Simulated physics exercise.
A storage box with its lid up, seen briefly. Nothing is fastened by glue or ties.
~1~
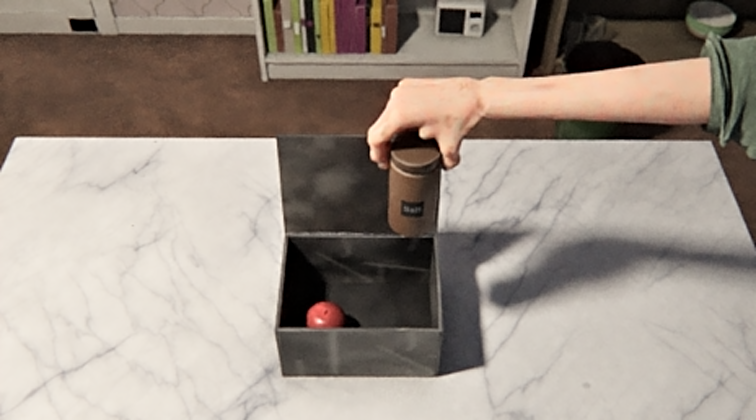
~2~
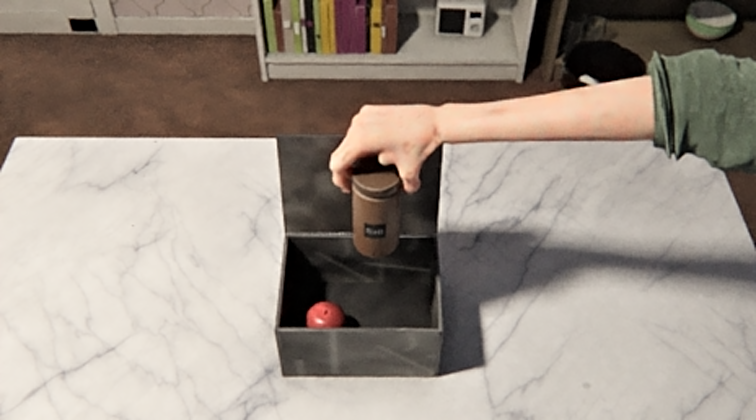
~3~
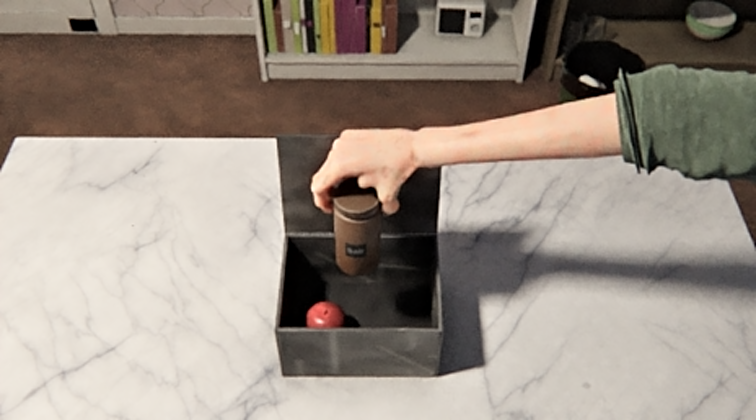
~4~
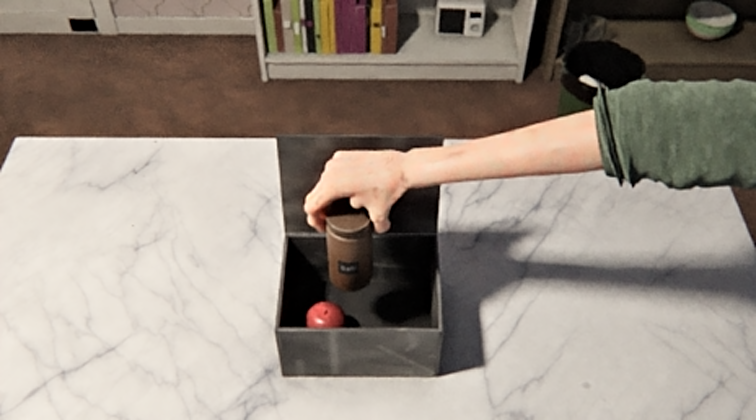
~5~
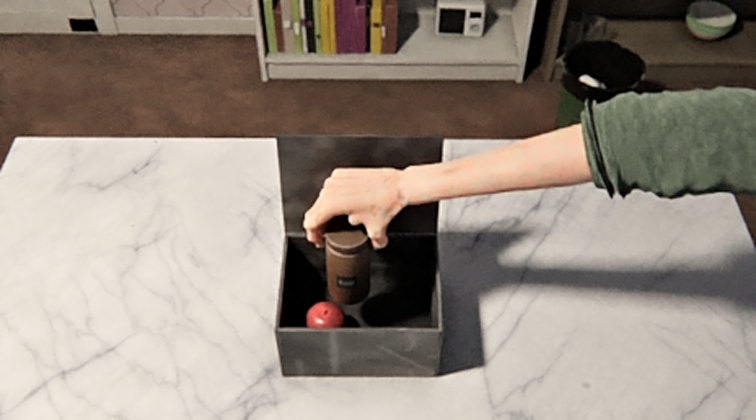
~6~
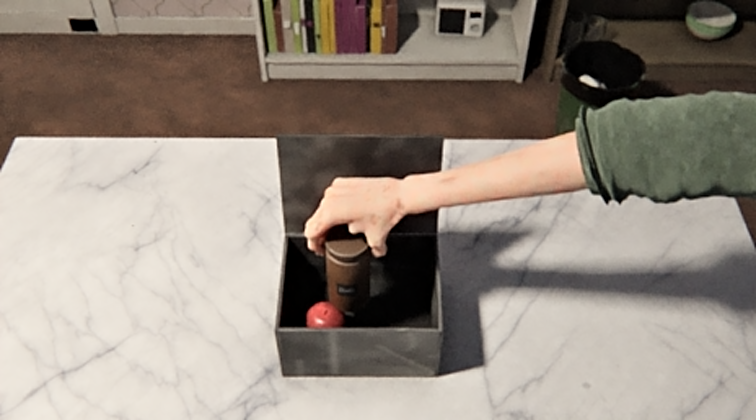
A hand reached in from the right holding a brown jar over an open dark box, moved it left, and lowered it inside behind a small red ball-like object, still gripping the top.
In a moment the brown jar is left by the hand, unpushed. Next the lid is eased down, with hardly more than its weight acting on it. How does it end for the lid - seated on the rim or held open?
For the lid it ends seated on the rim.
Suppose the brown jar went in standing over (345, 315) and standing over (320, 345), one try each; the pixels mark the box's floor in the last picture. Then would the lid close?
On the first try the lid comes fully down; on the second it remains open.
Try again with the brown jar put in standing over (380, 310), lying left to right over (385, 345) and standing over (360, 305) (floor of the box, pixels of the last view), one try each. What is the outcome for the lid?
In order: Lid stays open, lid shuts, lid stays open.
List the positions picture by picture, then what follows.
Still above its spot; brown jar (414, 185), in the first picture.
Still above its spot; brown jar (376, 208), in the second picture.
Still above its spot; brown jar (358, 228), in the third picture.
Still above its spot; brown jar (350, 246), in the fourth picture.
Still above its spot; brown jar (348, 260), in the fifth picture.
In place under the hand; brown jar (349, 268), in the sixth picture.
Then, 0.40 s after the last picture, brown jar on its side near (381, 309); red apple rolled a little.
Then, 1.20 s after the last picture, lid starting down; brown jar on its side near (386, 326); red apple rolled a little.
Then, 1.70 s after the last picture, lid 52° above the rim; brown jar on its side near (385, 326); red apple rolled a little.
Then, 2.10 s after the last picture, lid 19° above the rim; brown jar on its side near (385, 326); red apple rolled a little.
At rest, lid shut; tipped over in the box, brown jar; red apple in place. Seen from the same camera at the end, brown jar near (385, 326).
